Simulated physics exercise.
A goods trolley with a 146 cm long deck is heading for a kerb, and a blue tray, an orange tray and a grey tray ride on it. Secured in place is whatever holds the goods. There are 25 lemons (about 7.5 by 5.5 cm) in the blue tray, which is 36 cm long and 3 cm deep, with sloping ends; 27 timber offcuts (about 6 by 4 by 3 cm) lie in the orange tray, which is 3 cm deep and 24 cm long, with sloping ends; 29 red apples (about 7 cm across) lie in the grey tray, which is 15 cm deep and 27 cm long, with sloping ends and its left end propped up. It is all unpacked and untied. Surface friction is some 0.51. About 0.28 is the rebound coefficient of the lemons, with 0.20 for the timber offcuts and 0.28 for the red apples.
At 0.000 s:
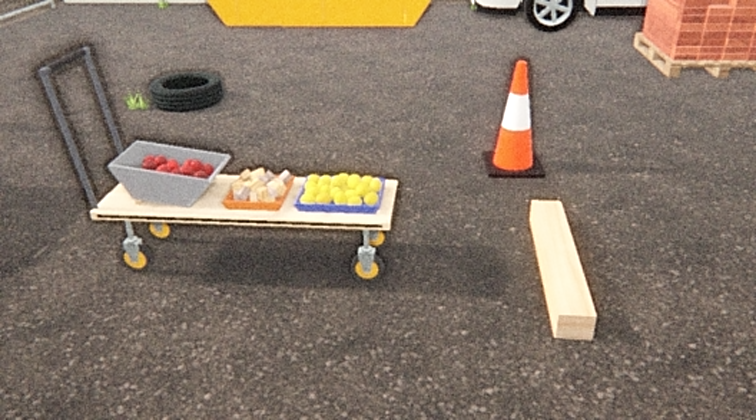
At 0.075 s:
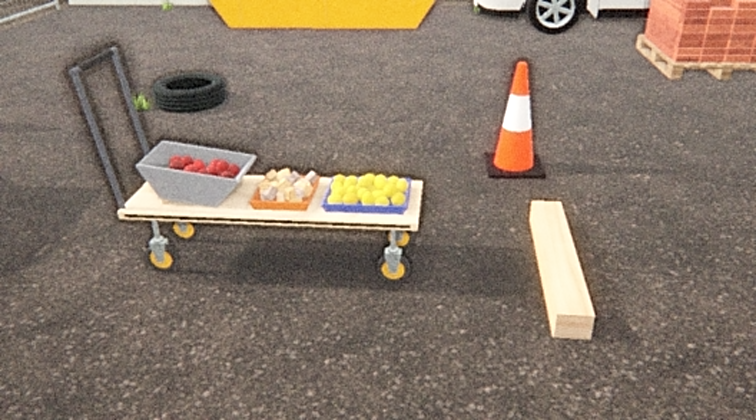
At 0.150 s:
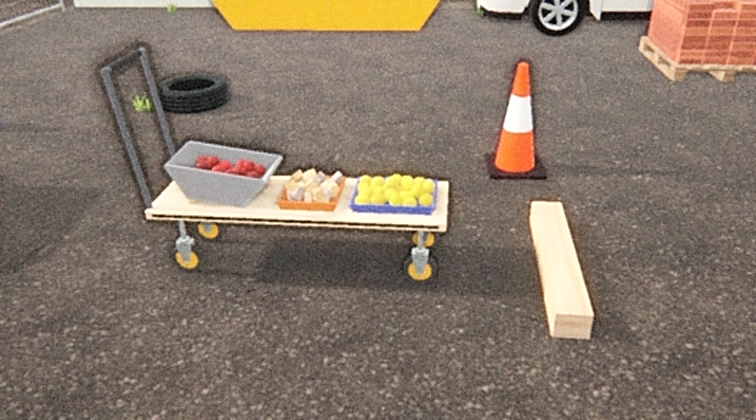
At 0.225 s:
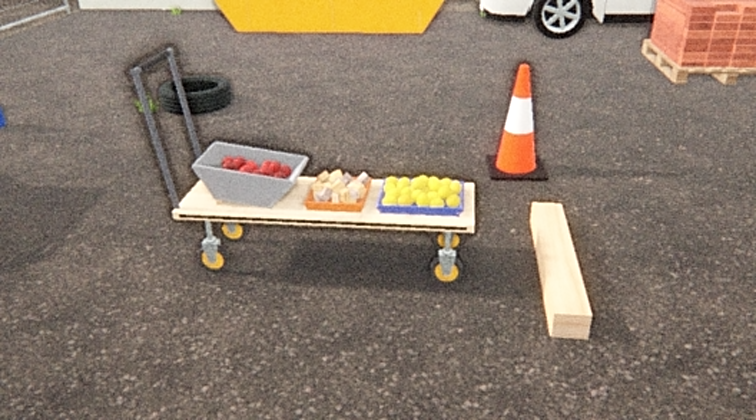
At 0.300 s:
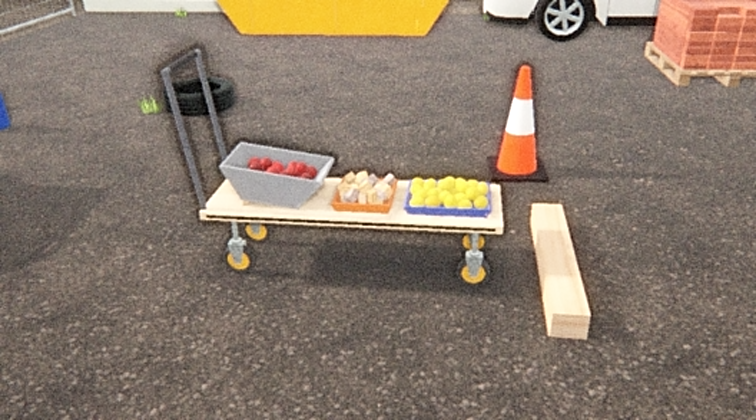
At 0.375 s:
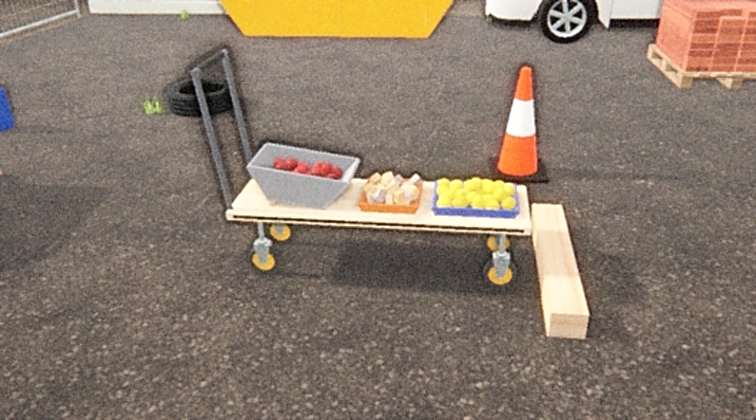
On a stretch of tarmac, a flat trolley carrying a grey tray of red apples, an orange tray of small chunks and a blue tray of lemons rolled steadily right, closing in on a wooden beam.
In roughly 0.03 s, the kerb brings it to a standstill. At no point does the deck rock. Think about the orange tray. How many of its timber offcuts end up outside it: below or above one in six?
Above one sixth of the timber offcuts spill out of the orange tray.
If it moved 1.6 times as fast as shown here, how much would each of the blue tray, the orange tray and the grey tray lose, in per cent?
Then the blue tray sheds 40 per cent, the orange tray 60 per cent, and the grey tray 20 per cent.
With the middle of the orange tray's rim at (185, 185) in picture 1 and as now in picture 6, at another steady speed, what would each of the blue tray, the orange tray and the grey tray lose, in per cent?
Result - blue tray: 50 per cent; orange tray: 60 per cent; grey tray: 20 per cent.
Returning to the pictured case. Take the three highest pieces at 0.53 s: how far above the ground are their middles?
I'd guess about 58 cm.
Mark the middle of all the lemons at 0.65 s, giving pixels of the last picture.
Pixel (525, 195), give or take.
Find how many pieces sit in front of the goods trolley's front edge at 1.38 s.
Roughly 8 pieces.
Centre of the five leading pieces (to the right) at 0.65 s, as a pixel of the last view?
I'd say near (558, 193).
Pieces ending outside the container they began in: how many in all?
20 or so.
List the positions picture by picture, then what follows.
In the first picture (we follow the rim corner now nearest the camera; the camera moves round a little), orange tray at (279, 203); grey tray at (209, 180); 79 cm still to roll; nothing out yet.
In the second picture, orange tray at (307, 203); grey tray at (237, 180); 66 cm still to roll.
In the third picture, orange tray at (334, 203); grey tray at (265, 181); 52 cm still to roll.
In the fourth picture, orange tray at (362, 204); grey tray at (293, 181); 39 cm still to roll.
In the fifth picture, orange tray at (389, 205); grey tray at (320, 182); 26 cm still to roll.
In the sixth picture, orange tray at (416, 206); grey tray at (348, 183); 12 cm still to roll; nothing out yet.
After 0.43 s, impact.
After 0.53 s, 1 of 25 out of the blue tray, 7 of 27 out of the orange tray and 0 of 29 out of the grey tray.
After 0.65 s, 6 of 25 out of the blue tray, 10 of 27 out of the orange tray and 1 of 29 out of the grey tray.
After 0.88 s, 7 of 25 out of the blue tray, 10 of 27 out of the orange tray and 2 of 29 out of the grey tray.
Final count (at 1.38 s), 7 of 25 out of the blue tray, 10 of 27 out of the orange tray and 2 of 29 out of the grey tray. Asked share, 10 of 27, 37 per cent.
